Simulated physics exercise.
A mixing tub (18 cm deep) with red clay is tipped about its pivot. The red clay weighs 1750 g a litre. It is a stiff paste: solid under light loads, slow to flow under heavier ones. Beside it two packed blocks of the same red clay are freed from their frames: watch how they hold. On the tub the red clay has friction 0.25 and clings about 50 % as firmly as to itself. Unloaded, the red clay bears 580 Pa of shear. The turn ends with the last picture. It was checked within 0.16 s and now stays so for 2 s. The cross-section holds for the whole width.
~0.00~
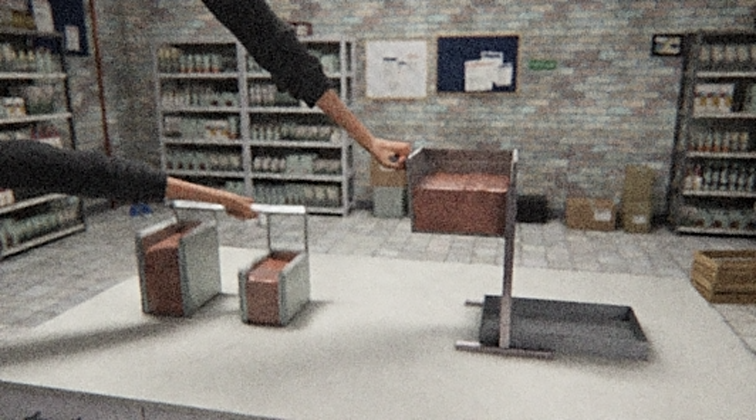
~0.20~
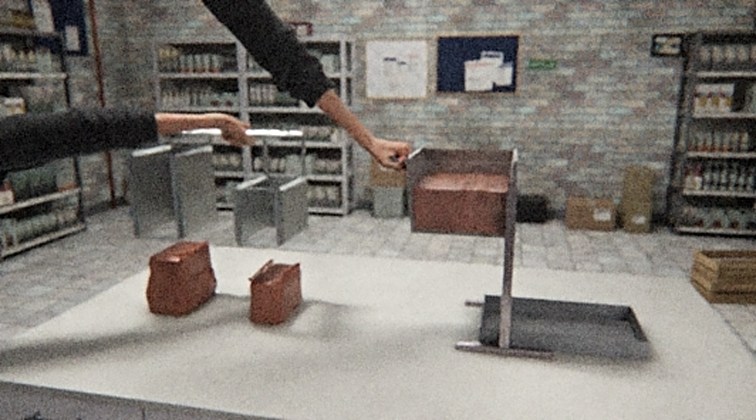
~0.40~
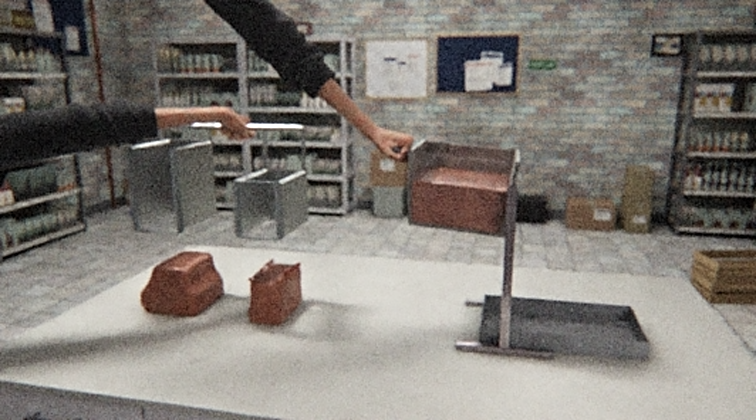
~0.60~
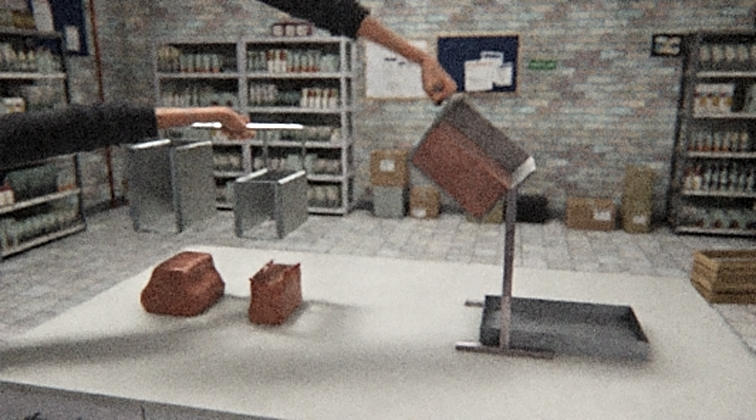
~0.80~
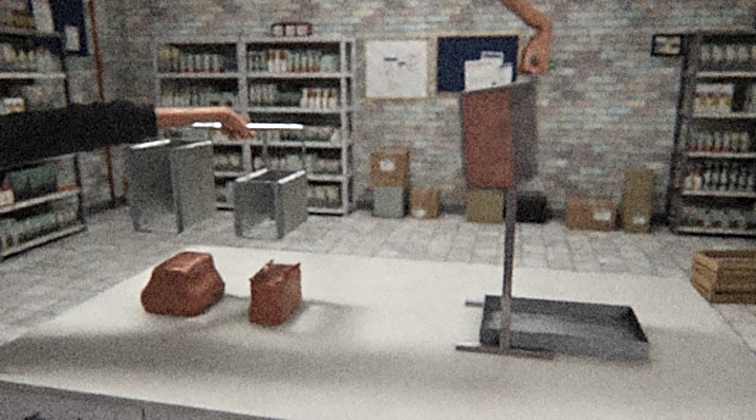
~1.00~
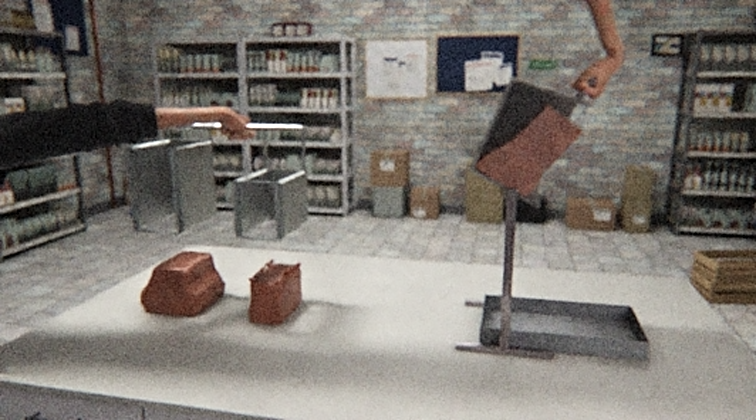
A hand swung a tub of red clay up and over to the right on its stand, after another hand lifted metal casings off two clay blocks and the left one slumped lower and wider.
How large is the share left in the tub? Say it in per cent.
Close to 0 per cent.
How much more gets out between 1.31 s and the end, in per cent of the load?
Some 9 per cent.
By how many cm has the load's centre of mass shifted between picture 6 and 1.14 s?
Some 14 cm.
After 1.14 s, the tub is at 112 degrees and holds 33 %.
After 1.31 s, the tub is at 112 degrees and holds 9 %.
After 1.48 s, the tub is at 112 degrees and holds 0 %.
After 1.65 s, the tub is at 112 degrees and holds 0 %.
After 3.00 s, at the end, the tub is at 112 degrees and holds 0 %.
